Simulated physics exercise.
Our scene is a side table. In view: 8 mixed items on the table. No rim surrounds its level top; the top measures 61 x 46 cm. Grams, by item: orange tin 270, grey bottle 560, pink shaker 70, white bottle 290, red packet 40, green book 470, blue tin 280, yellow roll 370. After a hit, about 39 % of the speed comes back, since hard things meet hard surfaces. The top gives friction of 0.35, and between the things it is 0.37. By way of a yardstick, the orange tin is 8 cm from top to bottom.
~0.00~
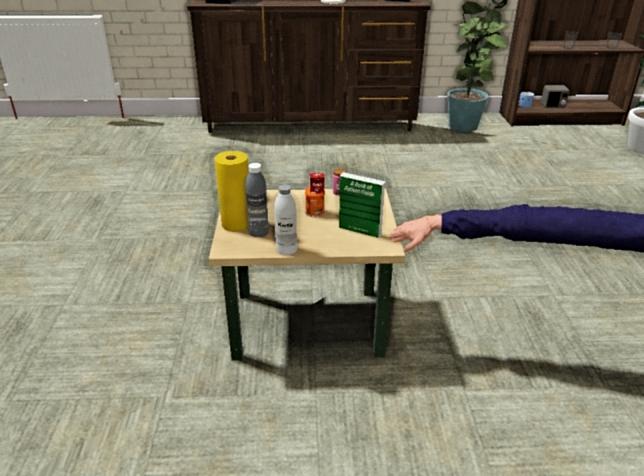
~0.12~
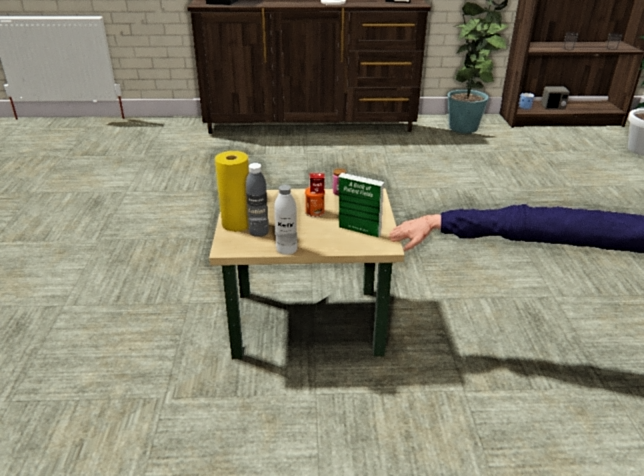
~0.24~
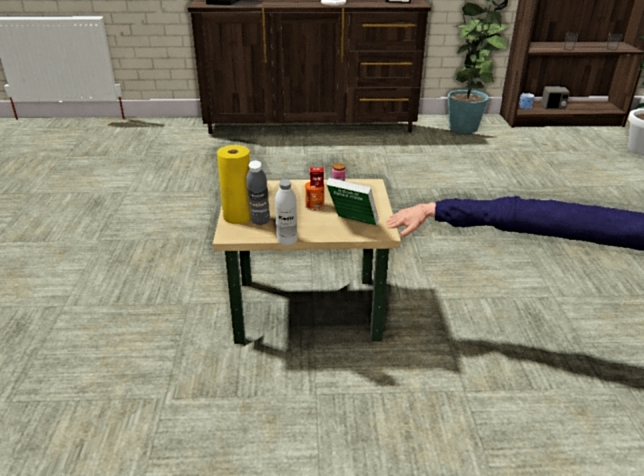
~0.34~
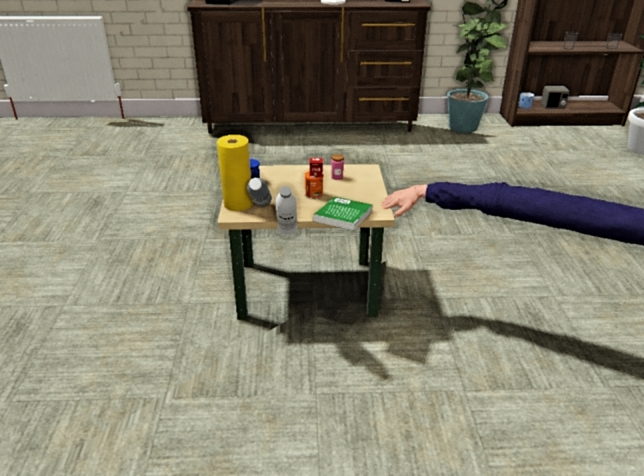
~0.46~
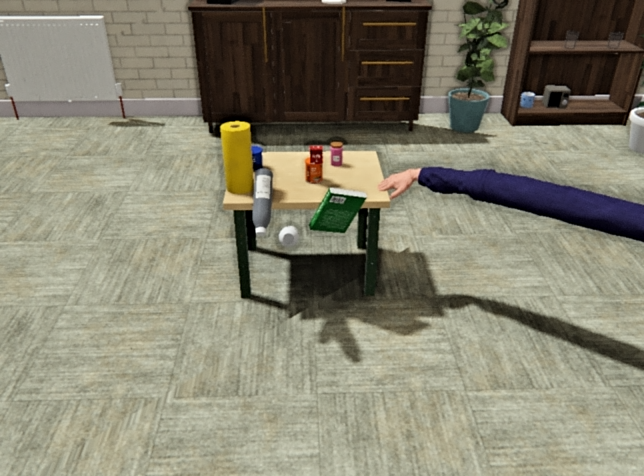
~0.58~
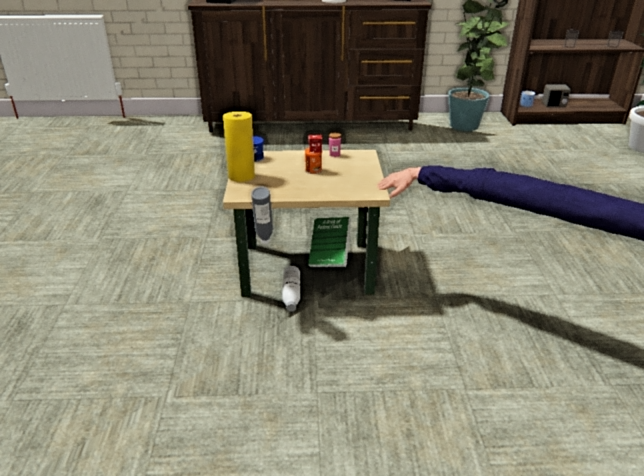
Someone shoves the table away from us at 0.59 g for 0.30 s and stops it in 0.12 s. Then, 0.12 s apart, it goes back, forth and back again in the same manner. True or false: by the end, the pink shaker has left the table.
True.
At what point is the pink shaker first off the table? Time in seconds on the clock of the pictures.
Time: Roughly 0.7 s.
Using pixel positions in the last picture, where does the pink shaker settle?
It winds up close to (332, 232).
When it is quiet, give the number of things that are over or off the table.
That makes 8.
After 0.78 s, table shifted 27 cm; pink shaker and blue tin now off the table; red packet 34° off upright; yellow roll 8° off upright.
After 1.18 s, orange tin, red packet and yellow roll now off the table.
After 1.48 s, table shifted 32 cm.
After 1.98 s, table shifted 10 cm.
In the end (2.8 s), off the table, orange tin, grey bottle, pink shaker, white bottle, red packet, green book, blue tin and yellow roll. In the last view, pink shaker near (332, 232).
